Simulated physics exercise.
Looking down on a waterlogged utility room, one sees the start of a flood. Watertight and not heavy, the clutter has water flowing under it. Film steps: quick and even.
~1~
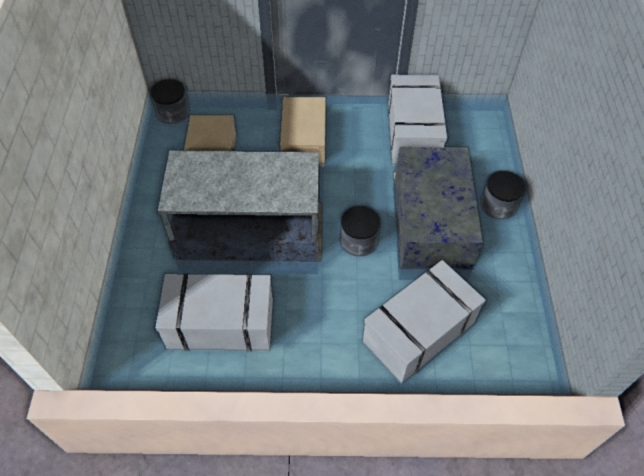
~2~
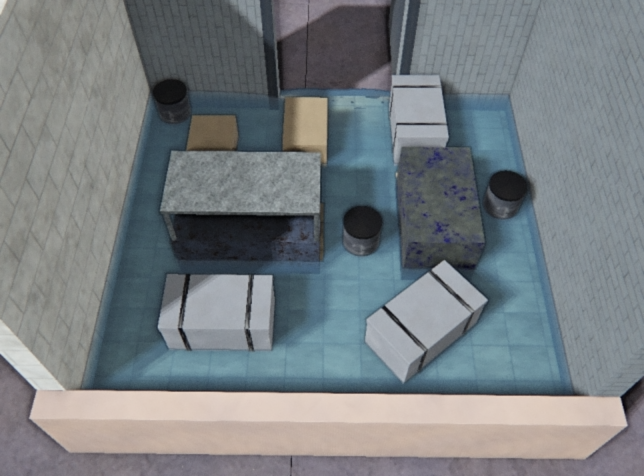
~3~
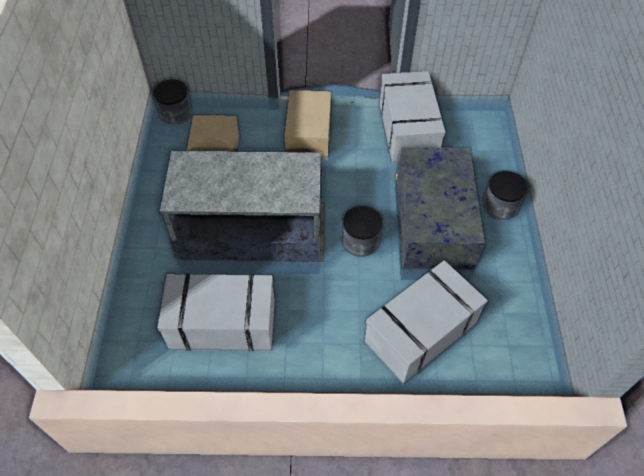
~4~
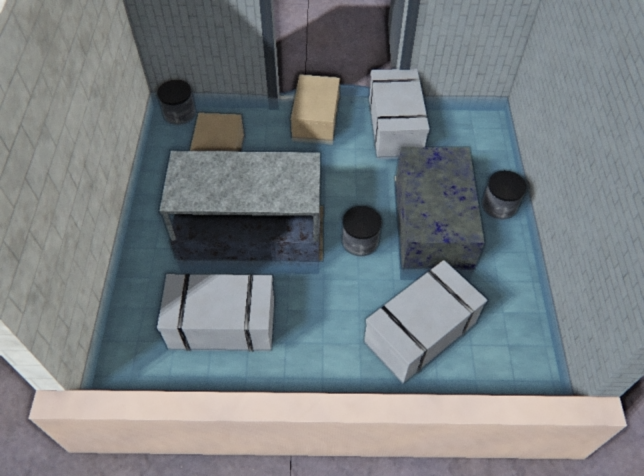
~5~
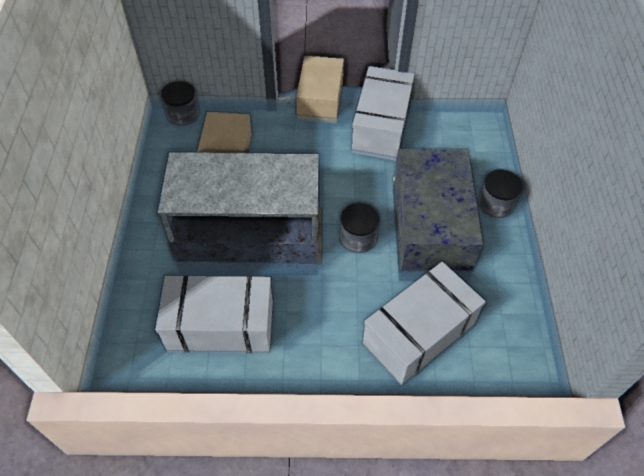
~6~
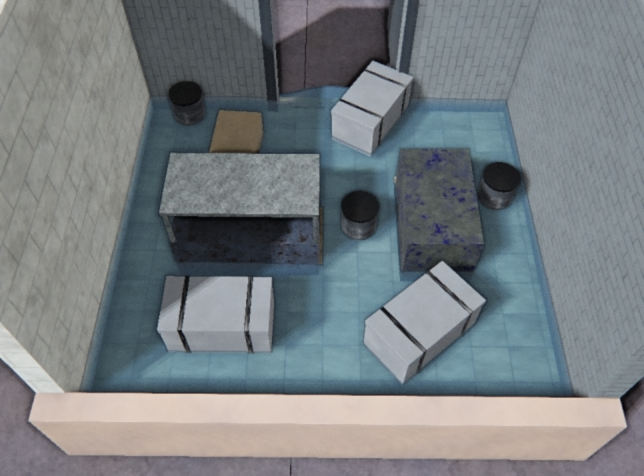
Flooded utility room with its back doorway opening, a white strapped trunk drifting left and turning, and a tan crate disappearing.
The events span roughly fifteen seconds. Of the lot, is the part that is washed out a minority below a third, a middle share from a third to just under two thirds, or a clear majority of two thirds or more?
It is a clear majority.
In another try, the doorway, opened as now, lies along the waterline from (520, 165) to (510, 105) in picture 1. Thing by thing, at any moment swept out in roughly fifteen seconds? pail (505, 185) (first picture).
That object: Carried off.
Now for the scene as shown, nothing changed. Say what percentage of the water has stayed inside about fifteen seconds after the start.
Around 40 in a hundred.
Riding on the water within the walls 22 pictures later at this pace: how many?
My count is 2.
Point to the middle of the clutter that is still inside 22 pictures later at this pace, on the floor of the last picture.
Roughly (291, 320).
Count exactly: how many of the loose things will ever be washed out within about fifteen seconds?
I make it 6 of them.
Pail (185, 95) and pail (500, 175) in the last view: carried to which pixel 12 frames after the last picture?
Roughly (299, 77) for the first, roughly (379, 87) for the second.
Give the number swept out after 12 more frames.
Total: 4.
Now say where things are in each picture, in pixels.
In the first picture, a trunk at (418, 105) floats; a crate at (208, 139) floats; 0 of 8 have shifted.
In the second picture, a trunk at (419, 105), afloat; a crate at (210, 139) floats; 0 of 8 have shifted.
In the third picture, a trunk at (413, 102) floats, close to its start; a crate at (211, 139), afloat; 2 of 8 have shifted.
In the fourth picture, a trunk at (399, 99) floats, close to its start; a crate at (215, 137), afloat, close to its start; 3 of 8 have shifted.
In the fifth picture, a trunk at (385, 98), afloat, a stride from its start; a crate at (223, 136) floats, close to its start; 5 of 8 have shifted.
In the sixth picture, a trunk at (373, 93) floats, a stride from its start; a crate at (235, 135), afloat, close to its start; 6 of 8 have shifted.
A moment on, 2 of 8 are out; 6 afloat.
Next, 4 of 8 are out; 4 afloat.
Later, 6 of 8 are out; 2 afloat.
In the end, 6 of 8 are out; 2 afloat.
